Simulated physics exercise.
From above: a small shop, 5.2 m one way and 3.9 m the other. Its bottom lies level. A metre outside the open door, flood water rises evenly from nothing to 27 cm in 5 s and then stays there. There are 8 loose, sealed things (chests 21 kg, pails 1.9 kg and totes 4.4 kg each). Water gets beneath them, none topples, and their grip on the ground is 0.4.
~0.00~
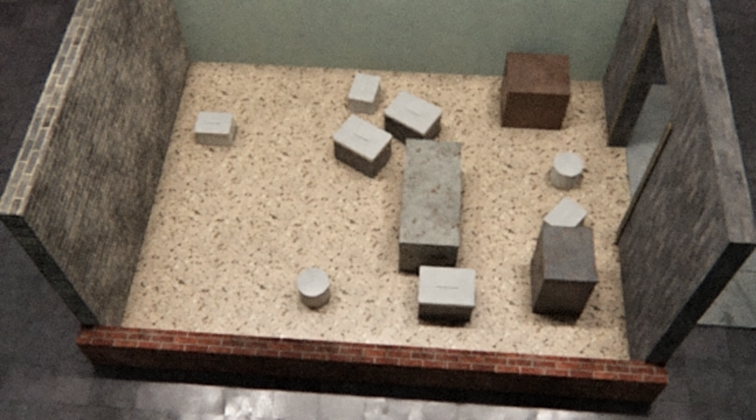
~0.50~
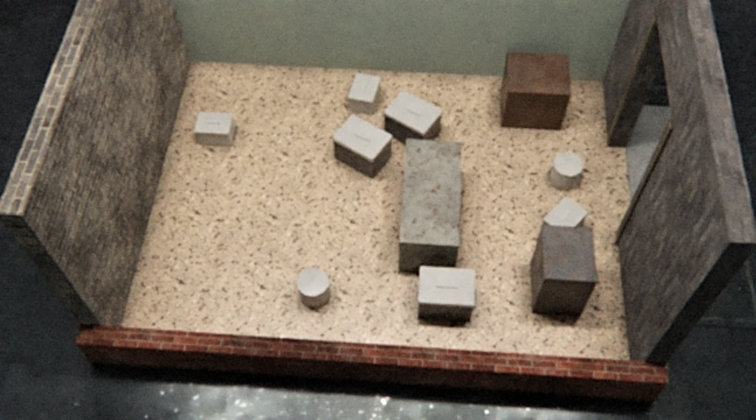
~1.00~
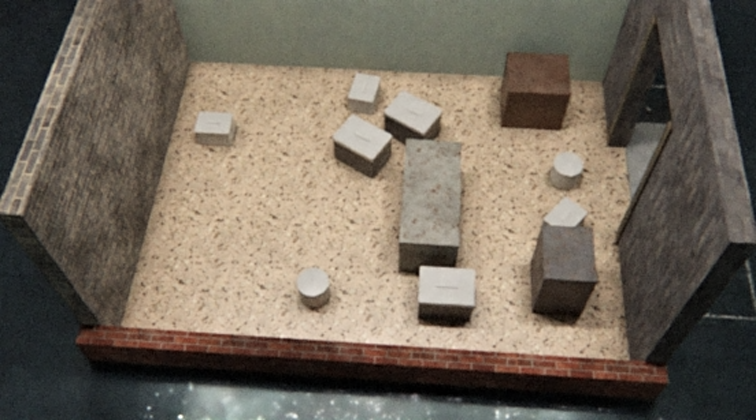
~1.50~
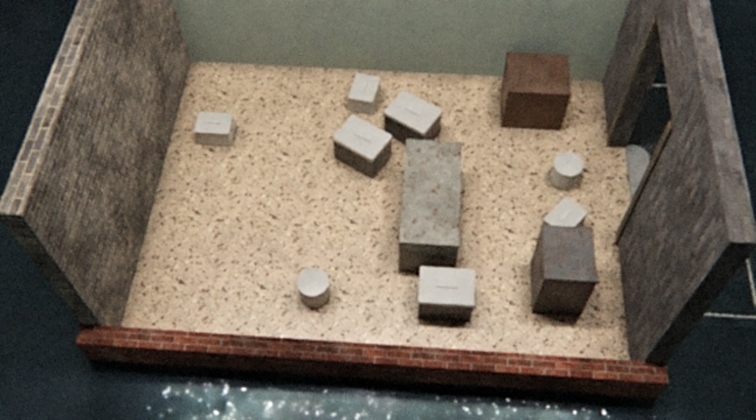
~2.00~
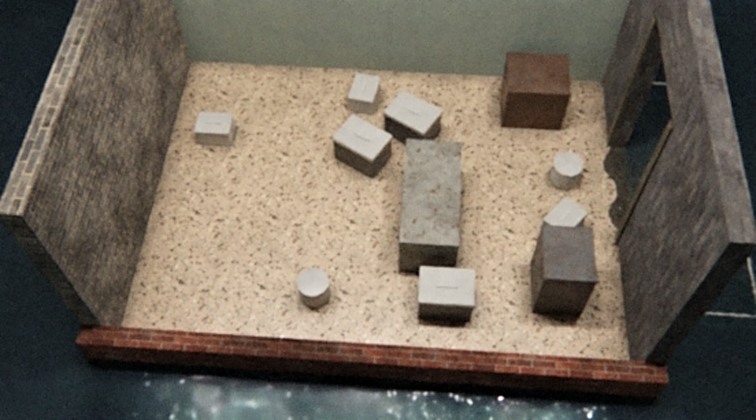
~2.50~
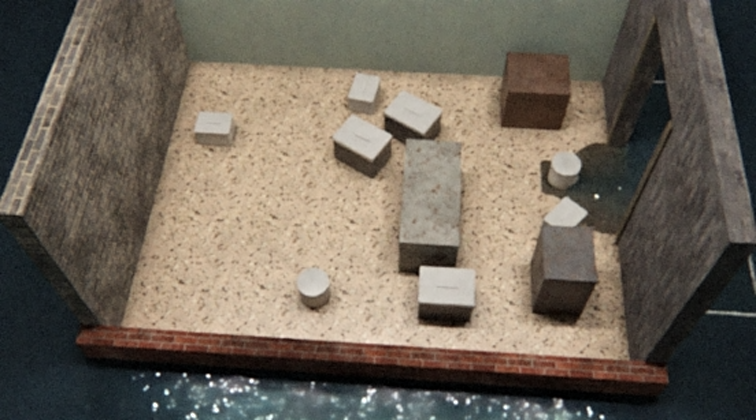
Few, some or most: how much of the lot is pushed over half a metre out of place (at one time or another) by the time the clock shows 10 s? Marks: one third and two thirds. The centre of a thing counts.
That comes to two thirds or above.
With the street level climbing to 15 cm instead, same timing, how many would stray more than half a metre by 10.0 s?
In that case 3 of them.
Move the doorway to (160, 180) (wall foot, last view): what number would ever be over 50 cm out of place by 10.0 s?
In that case 4 of them.
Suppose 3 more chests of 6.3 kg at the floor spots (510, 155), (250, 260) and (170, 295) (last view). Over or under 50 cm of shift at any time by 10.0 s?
In that order: Over, short of it, less.
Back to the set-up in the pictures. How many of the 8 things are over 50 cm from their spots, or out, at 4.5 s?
2 of them.
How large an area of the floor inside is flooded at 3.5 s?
Roughly 2.5 m2.
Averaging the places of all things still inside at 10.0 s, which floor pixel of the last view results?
At about (290, 226).
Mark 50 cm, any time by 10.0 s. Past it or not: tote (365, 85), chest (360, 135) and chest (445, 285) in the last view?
In that order: Past it, less, more.
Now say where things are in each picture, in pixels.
A pail at (568, 164), on the bottom; a chest at (413, 111) rests on the ground; 0.0 m2 under water; 0 of 8 have shifted, in the first frame.
A pail at (568, 164) rests on the ground; a chest at (413, 111), on the bottom; 0.0 m2 under water; 0 of 8 have shifted, in the second frame.
A pail at (568, 164), on the bottom; a chest at (413, 111) rests on the ground; water covers 0.0 m2; 0 of 8 have shifted, in the third frame.
A pail at (568, 164) rests on the ground; a chest at (413, 111) rests on the ground; 0.0 m2 under water; 0 of 8 have shifted, in the fourth frame.
A pail at (568, 164), on the bottom; a chest at (413, 111) rests on the ground; 0.0 m2 under water; 0 of 8 have shifted, in the fifth frame.
A pail at (566, 164) rests on the ground; a chest at (413, 111) rests on the ground; water covers 0.5 m2; 0 of 8 have shifted, in the sixth frame.
After 3.5 s 1 of 8 are over 50 cm from their spots; 0 afloat.
After 4.5 s 2 of 8 are over 50 cm from their spots; 0 afloat.
After 7.0 s 4 of 8 are over 50 cm from their spots; 2 afloat.
After 10.0 s 7 of 8 are over 50 cm from their spots, and 7 have been at some point; 6 afloat.
